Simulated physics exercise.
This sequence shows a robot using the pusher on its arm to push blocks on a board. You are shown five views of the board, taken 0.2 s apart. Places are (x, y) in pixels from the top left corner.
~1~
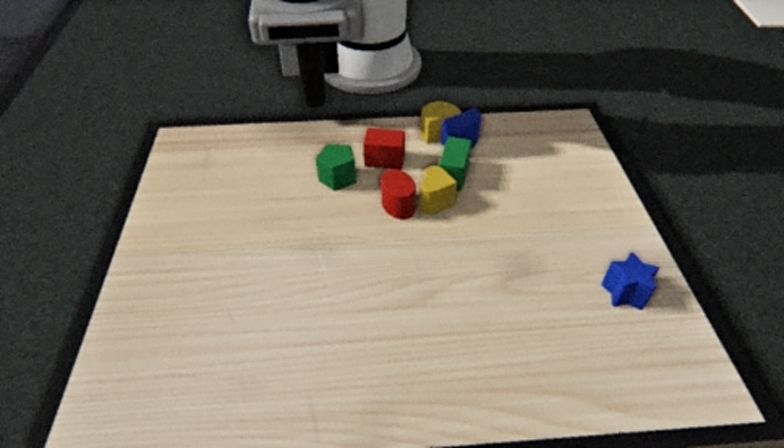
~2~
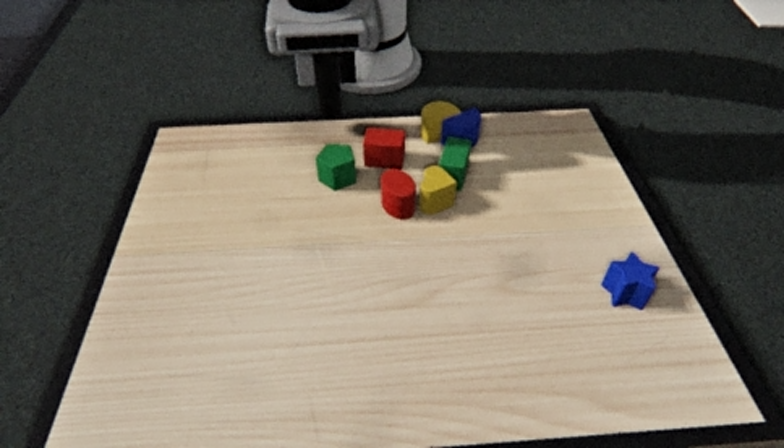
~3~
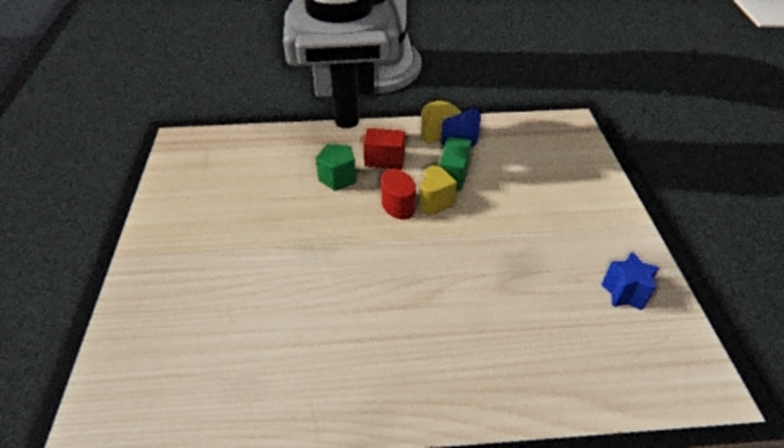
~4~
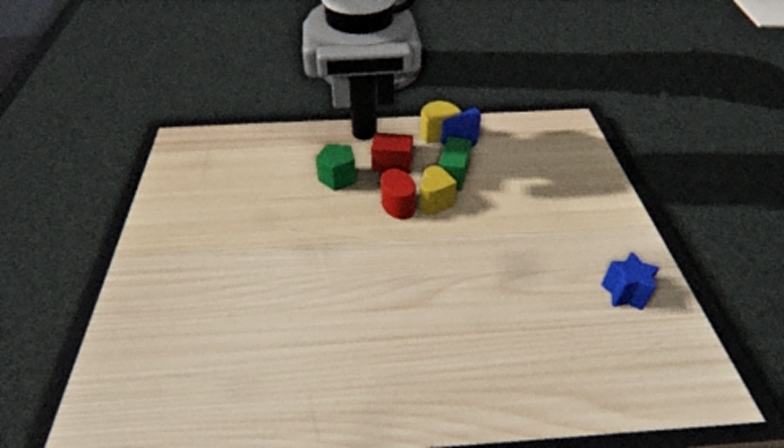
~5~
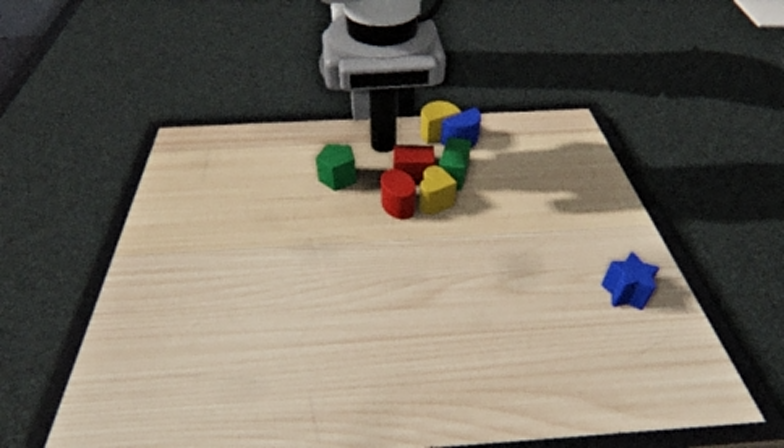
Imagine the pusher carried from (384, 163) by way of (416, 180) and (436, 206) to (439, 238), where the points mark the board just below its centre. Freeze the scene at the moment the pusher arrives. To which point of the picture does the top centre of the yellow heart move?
I'd expect the centre of its top face to be at (477, 215).
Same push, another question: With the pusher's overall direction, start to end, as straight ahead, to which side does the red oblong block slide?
Shifted left.
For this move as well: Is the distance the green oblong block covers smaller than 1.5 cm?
It seems not.
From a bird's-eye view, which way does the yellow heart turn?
From above, it looks like the yellow heart goes clockwise.
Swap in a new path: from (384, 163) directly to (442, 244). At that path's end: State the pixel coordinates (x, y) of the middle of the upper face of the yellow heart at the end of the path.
The spot you're after is about (477, 199) in the image.
The first path, step by step. One third of the way, pusher at (417, 163); red oblong block at (452, 167), turned 20° anticlockwise; yellow heart at (451, 188), turned 65° clockwise; green oblong block at (480, 153), turned 35° anticlockwise.
Two thirds of the way, pusher at (437, 189); red oblong block at (470, 179), turned 75° anticlockwise; yellow heart at (472, 204), turned 90° clockwise; green oblong block at (484, 153), turned 50° anticlockwise.
At the end, pusher at (440, 221); red elliptical block unmoved; red oblong block at (469, 180), turned 90° anticlockwise; yellow heart at (477, 215), turned 40° clockwise; green oblong block at (484, 153), turned 50° anticlockwise.
